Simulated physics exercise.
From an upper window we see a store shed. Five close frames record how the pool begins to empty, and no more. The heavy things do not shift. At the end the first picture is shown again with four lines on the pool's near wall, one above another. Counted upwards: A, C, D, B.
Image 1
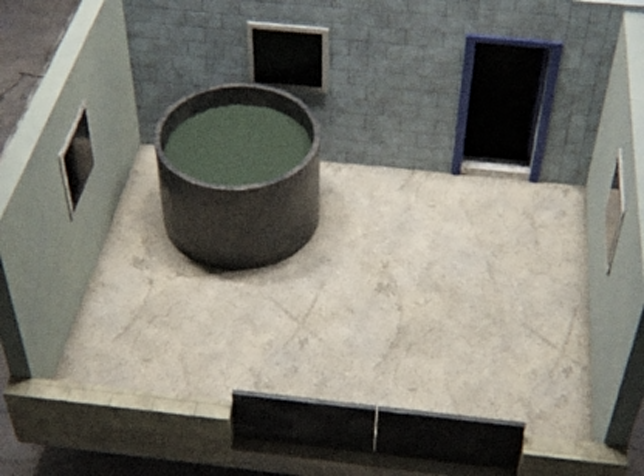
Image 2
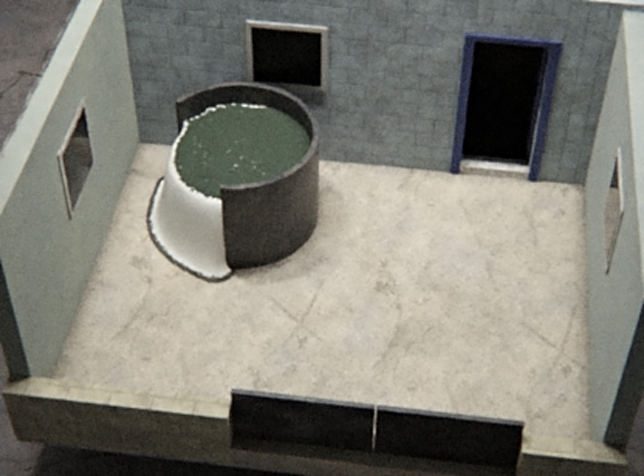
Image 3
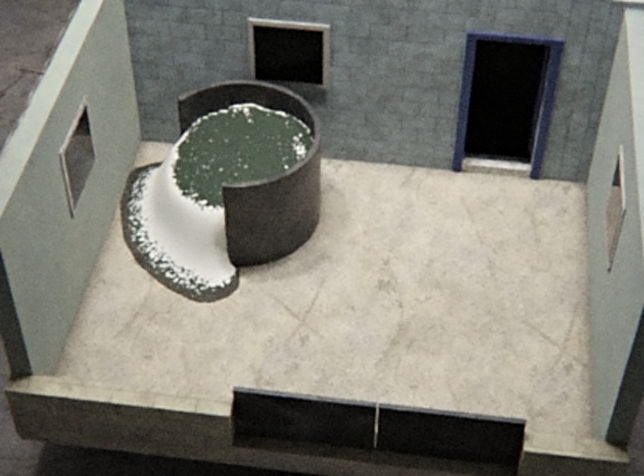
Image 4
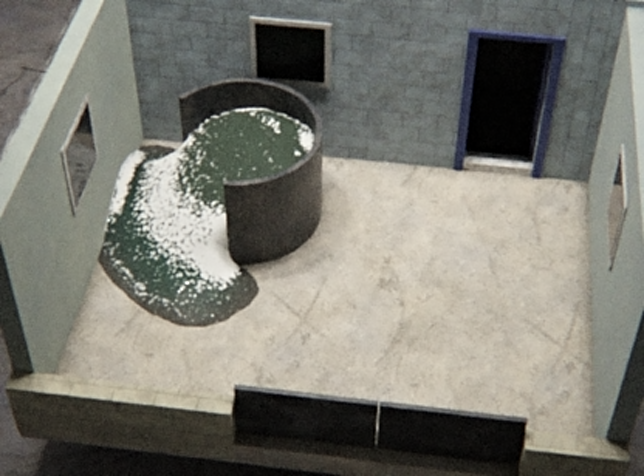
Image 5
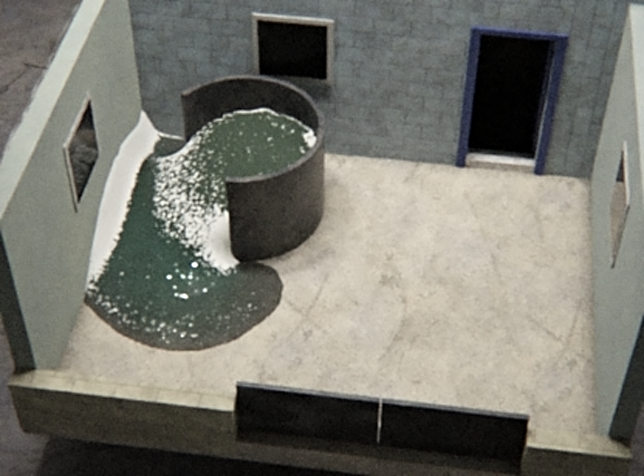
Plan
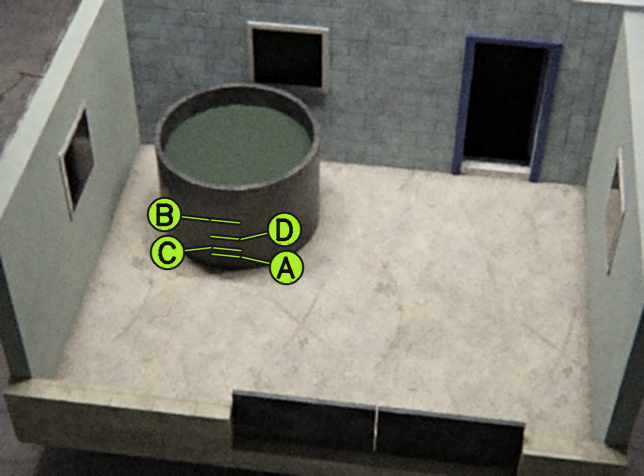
At first, a round dark tank of green water stands still in a walled yard with a blue doorway. Then its left side is open, and water pours out in a white, foaming sheet. The flow reaches the left wall and spreads across the floor toward the front as a green, foam-flecked pool.
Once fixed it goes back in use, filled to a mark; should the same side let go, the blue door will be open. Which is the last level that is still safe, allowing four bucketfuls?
The limit is B.
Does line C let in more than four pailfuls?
No, that is safe.
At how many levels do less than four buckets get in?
All of the four.
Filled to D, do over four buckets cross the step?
No, that is safe.
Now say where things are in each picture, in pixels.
Water in the pool at rest, its middle at (238, 152); foot of the blue doorway at (495, 178); shut gate at (377, 414).
Water covers 2 % of the ground and shows as far out as (208, 247).
Water covers 7 % of the ground and shows as far out as (218, 295).
Water covers 12 % of the ground and shows as far out as (218, 316).
Water covers 18 % of the ground and shows as far out as (202, 343).
On the marked copy, A at (226, 255); B at (224, 221); C at (226, 249); D at (225, 237); from the bottom up A, C, D, B.
For line A, nothing gets over.
For line B, a splash gets over, under a bucket.
For line C, nothing gets over.
For line D, nothing gets over.
